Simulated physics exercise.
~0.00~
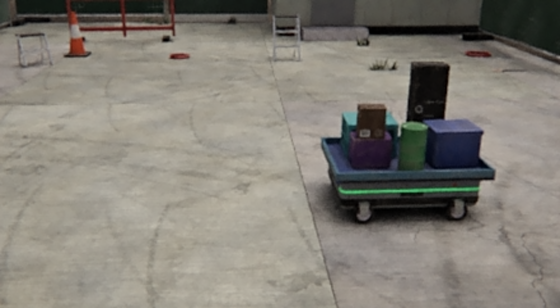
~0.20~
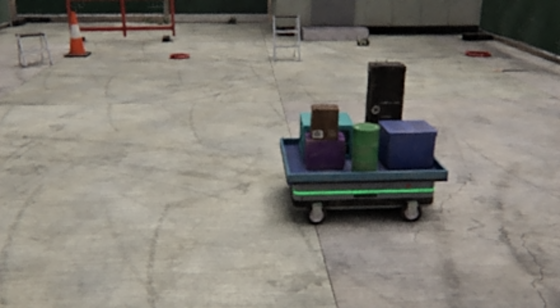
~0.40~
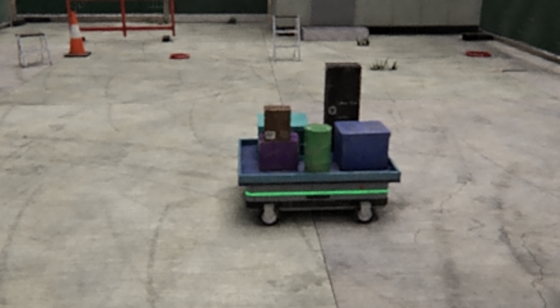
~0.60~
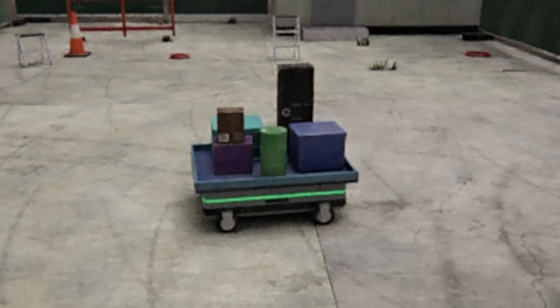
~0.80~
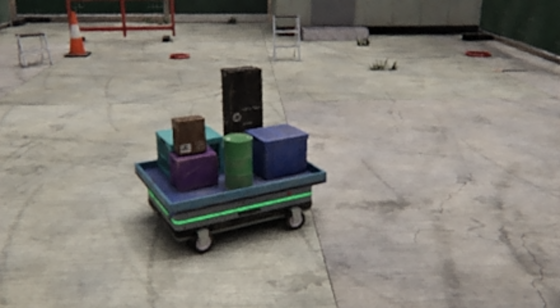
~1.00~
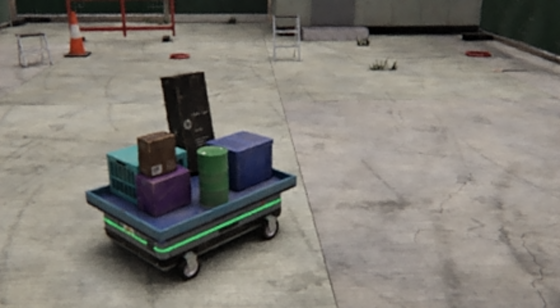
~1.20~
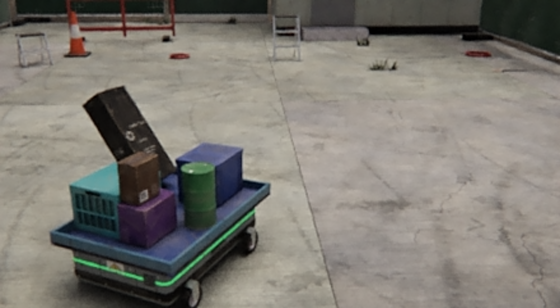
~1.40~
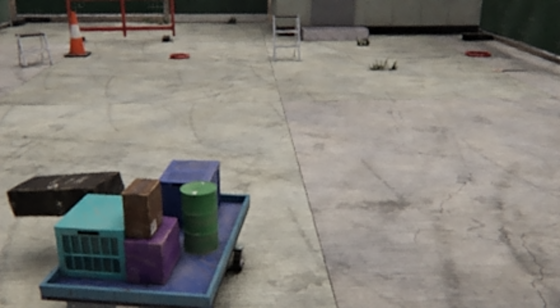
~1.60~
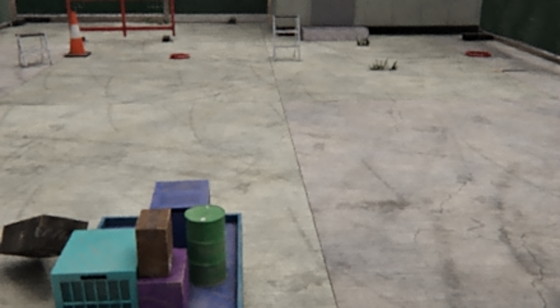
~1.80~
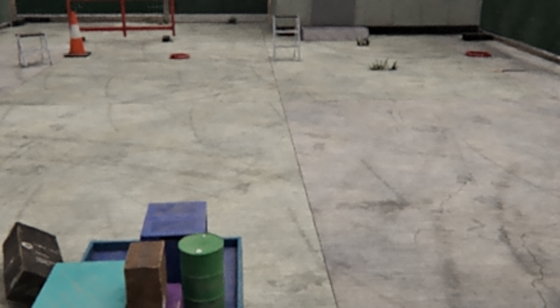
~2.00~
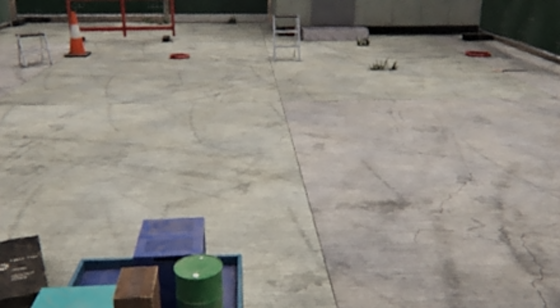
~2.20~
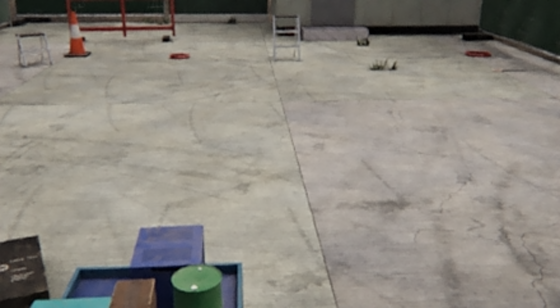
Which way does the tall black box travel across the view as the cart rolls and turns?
The black box moves to the left, tipping over that way and ending up on the floor beside the cart.
Tall black box toppling leftward off a wheeled cart curving toward the camera, while the other five items stay aboard.
